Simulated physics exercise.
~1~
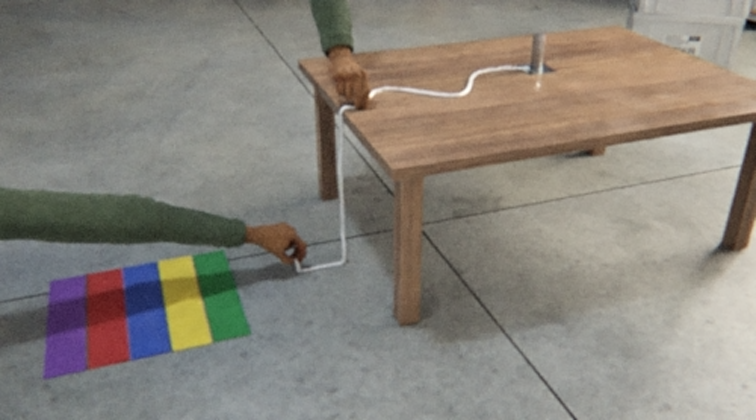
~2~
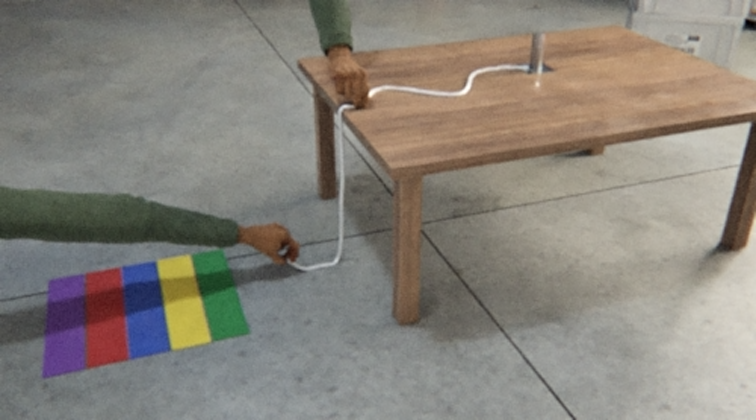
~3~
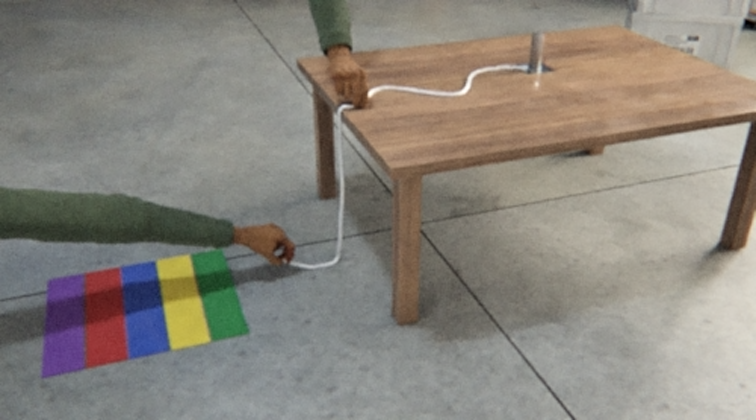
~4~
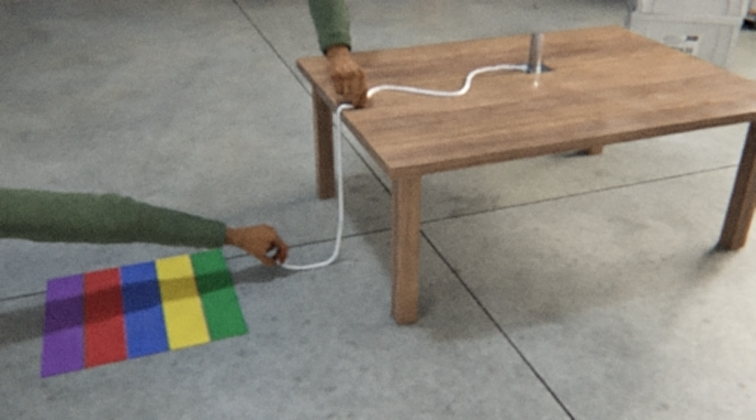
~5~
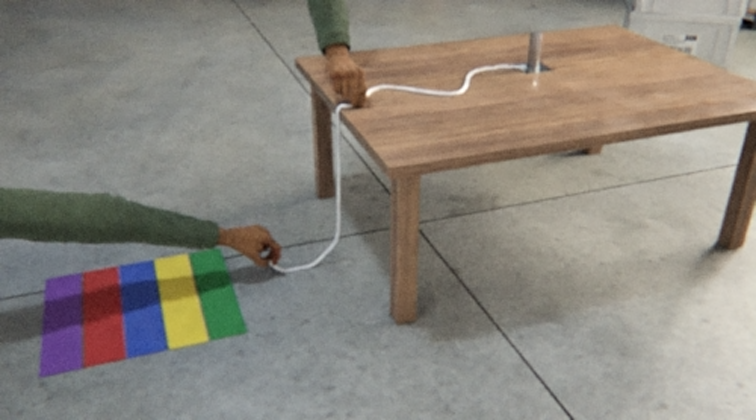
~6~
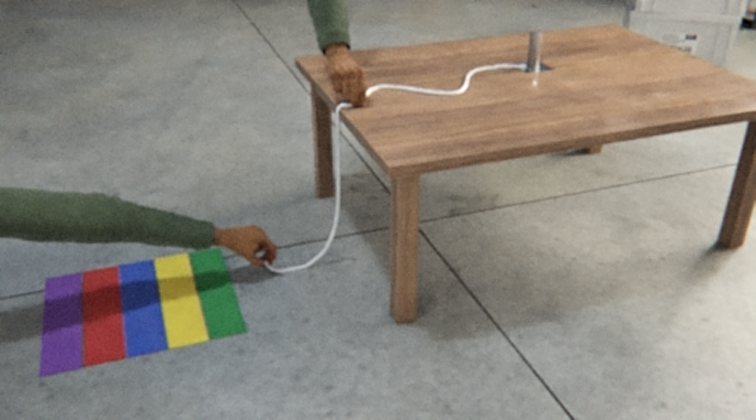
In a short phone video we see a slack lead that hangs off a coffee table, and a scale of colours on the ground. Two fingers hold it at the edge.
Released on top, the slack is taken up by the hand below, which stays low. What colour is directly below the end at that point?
The colour below it is red.
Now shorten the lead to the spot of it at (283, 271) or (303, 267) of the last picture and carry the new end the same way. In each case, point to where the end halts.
(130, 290) and (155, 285).
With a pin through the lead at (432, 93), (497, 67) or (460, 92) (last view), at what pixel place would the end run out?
Estimated spots in sequence: (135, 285), (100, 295), (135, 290).
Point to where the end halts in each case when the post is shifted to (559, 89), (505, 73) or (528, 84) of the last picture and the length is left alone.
In order, it comes out close to (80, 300), (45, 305) and (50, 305).
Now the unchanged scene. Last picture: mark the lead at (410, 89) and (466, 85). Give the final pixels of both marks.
Roughly (375, 96) for the first and (441, 84) for the second.
Soon after, end near (158, 283); over yellow.
After that, end near (117, 291); over red.
At the stop, end near (93, 295); over red. The end stops over the red strip.
